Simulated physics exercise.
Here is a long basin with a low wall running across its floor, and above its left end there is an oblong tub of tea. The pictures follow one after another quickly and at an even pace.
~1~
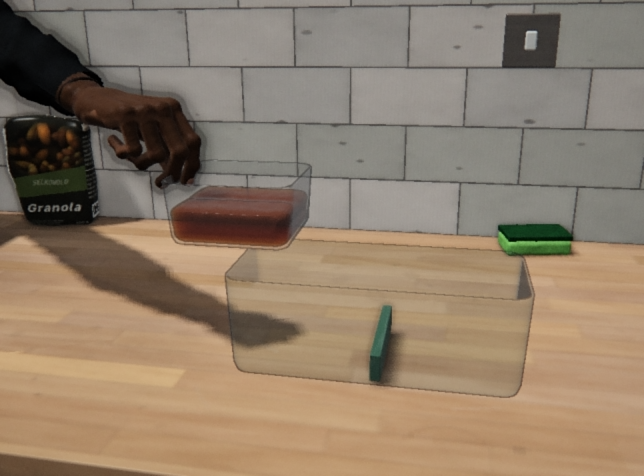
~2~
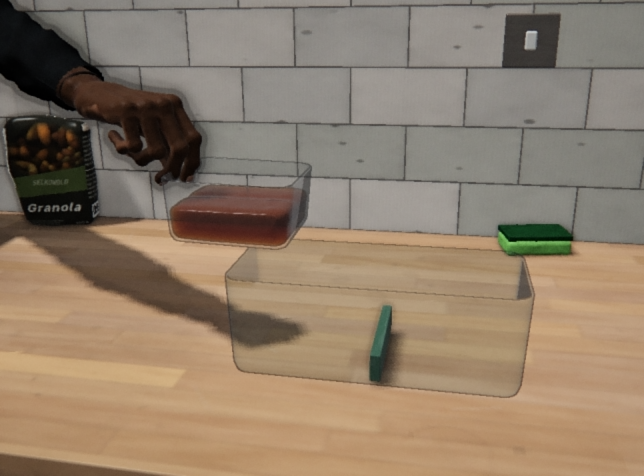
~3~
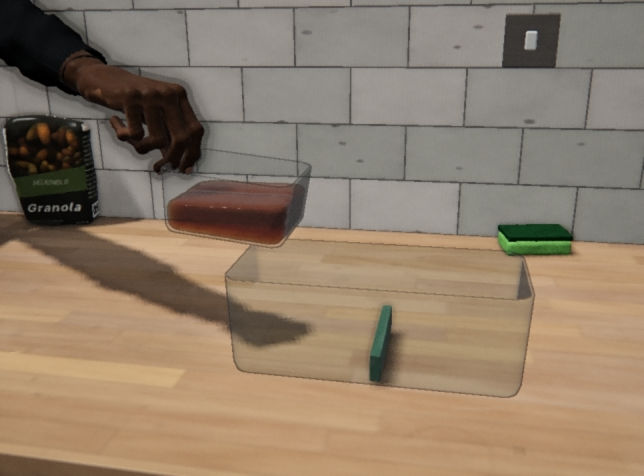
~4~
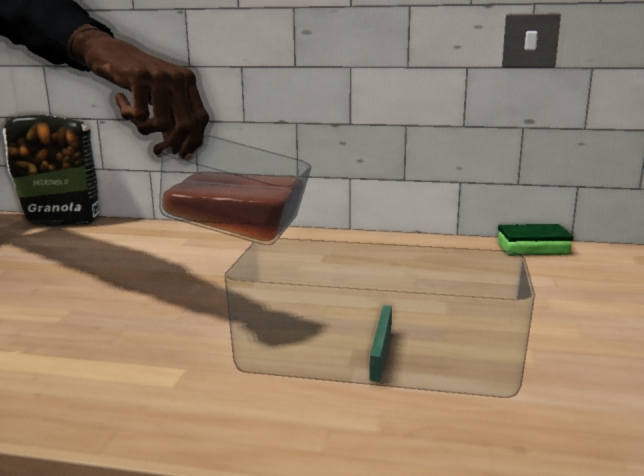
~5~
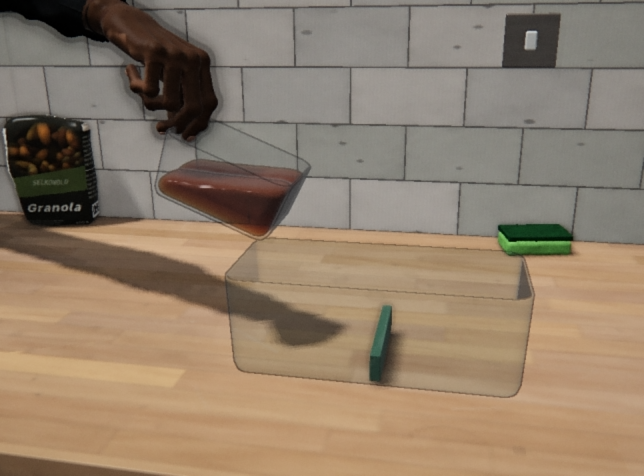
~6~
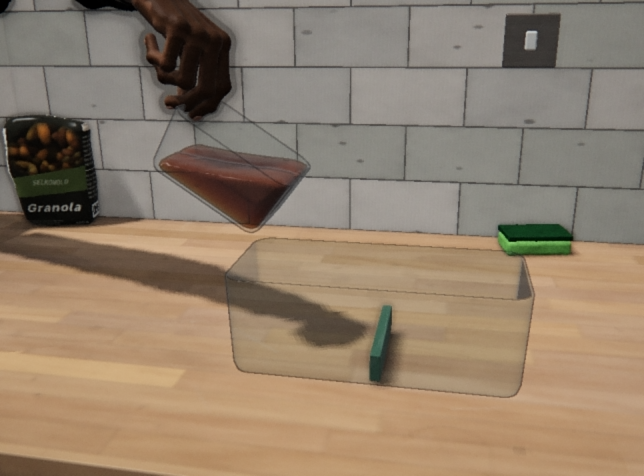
On a light wooden kitchen counter backed by grey-white tiles with a dark switch plate, an unmoving camera looks slightly down from the front. A clear long basin with a low green wall across its floor stands near the centre, a granola bag at left and a green sponge at right. A dark-sleeved hand raises the left side of a clear tub of reddish-brown tea, tilting it rightward slowly, then faster, as its shadow slides right.
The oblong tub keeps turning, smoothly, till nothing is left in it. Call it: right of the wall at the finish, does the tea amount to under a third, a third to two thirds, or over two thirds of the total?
A third to two thirds of the total.
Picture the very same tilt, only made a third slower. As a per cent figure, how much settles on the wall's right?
Roughly 40 %.
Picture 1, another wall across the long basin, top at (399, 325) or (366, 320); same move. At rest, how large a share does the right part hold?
20 %, then 75 %.
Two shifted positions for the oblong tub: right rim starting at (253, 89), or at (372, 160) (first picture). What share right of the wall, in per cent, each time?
It would come to near 20 per cent, and then near 90 per cent.
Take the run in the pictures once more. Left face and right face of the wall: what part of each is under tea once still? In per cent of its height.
Close to 40 for the left and 50 for the right.
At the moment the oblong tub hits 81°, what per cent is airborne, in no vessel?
Estimated: 45 per cent or thereabouts.
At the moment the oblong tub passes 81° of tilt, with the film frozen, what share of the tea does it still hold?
35 in a hundred.
A moment on, the oblong tub is tipped on its side and 35 per cent is still to pour, 19 is left of the wall and 1 right of it.
Next, the oblong tub is tipped on its side and 9 per cent is still to pour, 25 is left of the wall and 53 right of it.
Then the oblong tub is tipped on its side and 1 per cent is still to pour, 44 is left of the wall and 50 right of it.
Later the oblong tub is tipped on its side and 0 per cent is still to pour, 48 is left of the wall and 50 right of it.
In the end 47 per cent lies left of the wall, 51 right of it and 2 outside.
